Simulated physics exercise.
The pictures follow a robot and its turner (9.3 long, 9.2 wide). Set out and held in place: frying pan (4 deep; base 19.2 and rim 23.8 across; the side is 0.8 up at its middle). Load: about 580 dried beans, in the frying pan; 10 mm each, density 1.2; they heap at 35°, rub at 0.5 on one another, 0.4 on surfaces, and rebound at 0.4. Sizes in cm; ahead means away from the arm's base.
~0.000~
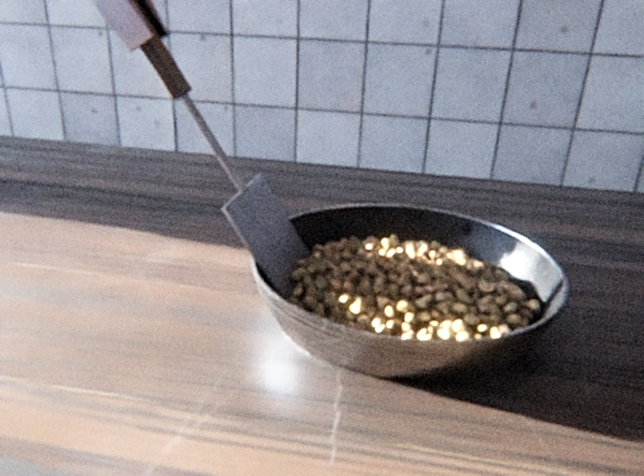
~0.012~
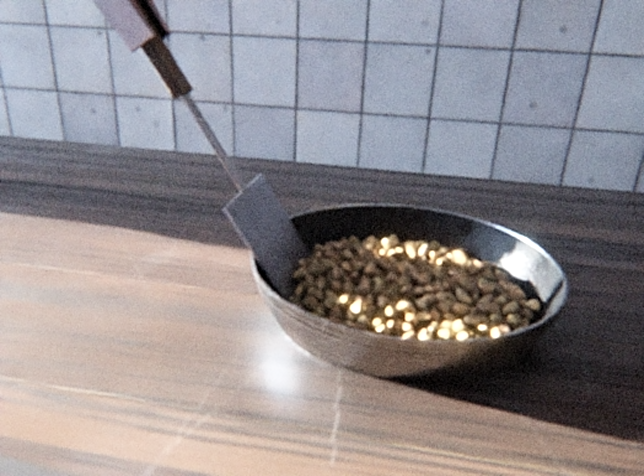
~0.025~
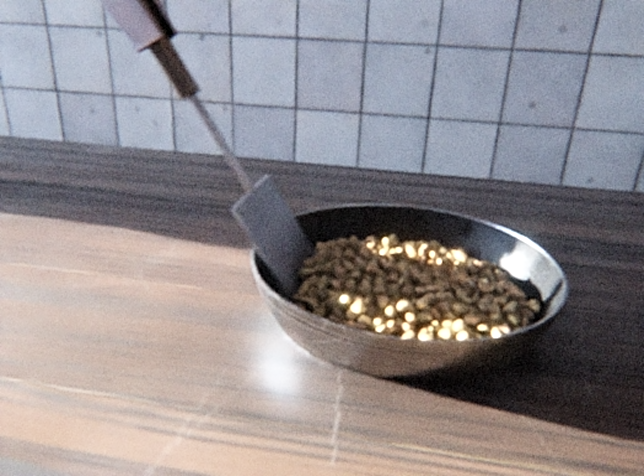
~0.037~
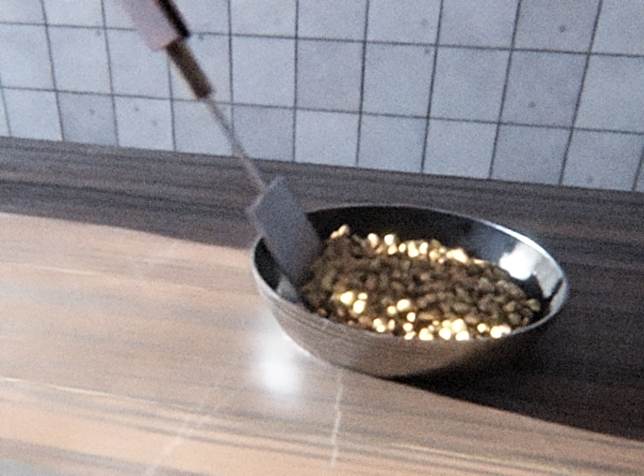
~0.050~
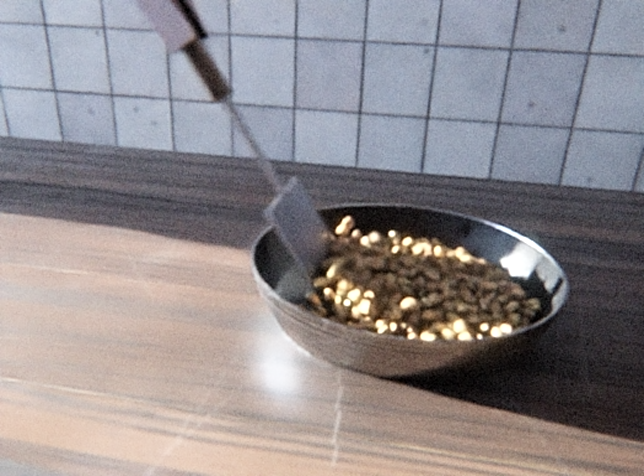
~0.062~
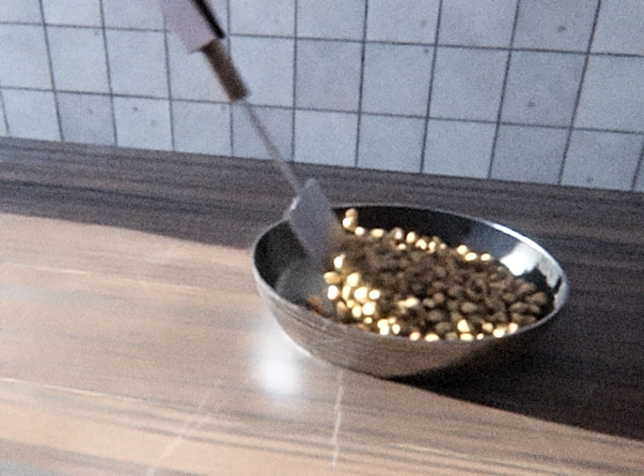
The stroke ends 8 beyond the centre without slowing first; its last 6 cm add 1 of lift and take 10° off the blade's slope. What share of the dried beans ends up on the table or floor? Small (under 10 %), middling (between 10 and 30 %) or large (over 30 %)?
On the table or floor the share is middling, between 10 and 30 %.
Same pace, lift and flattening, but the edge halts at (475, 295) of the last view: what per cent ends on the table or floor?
Some 10 per cent.
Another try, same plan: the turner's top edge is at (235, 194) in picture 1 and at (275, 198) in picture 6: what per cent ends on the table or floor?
Some 10 per cent.
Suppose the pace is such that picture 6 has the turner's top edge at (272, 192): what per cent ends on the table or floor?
Some 10 per cent.
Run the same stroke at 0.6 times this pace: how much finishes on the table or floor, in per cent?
Some 10 per cent.
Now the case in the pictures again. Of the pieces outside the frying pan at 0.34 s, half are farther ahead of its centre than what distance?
Roughly 16 cm.
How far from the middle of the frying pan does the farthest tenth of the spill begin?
About 25 cm.
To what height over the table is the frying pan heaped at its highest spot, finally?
About 5.0 cm.
After 0.09 s, sloping 57°, highest piece 8 above the table; 582 in the frying pan.
After 0.13 s, sloping 54°, highest piece 9 above the table; 582 in the frying pan.
After 0.34 s, sloping 47°, highest piece 7 above the table; 456 in the frying pan, 98 on the table or floor, 28 on the blade or in flight.
After 1.39 s, sloping 47°, highest piece 5 above the table; 456 in the frying pan, 126 on the table or floor.
In the end, 456 in the frying pan, 126 on the table or floor. That is 22 % on the table or floor.
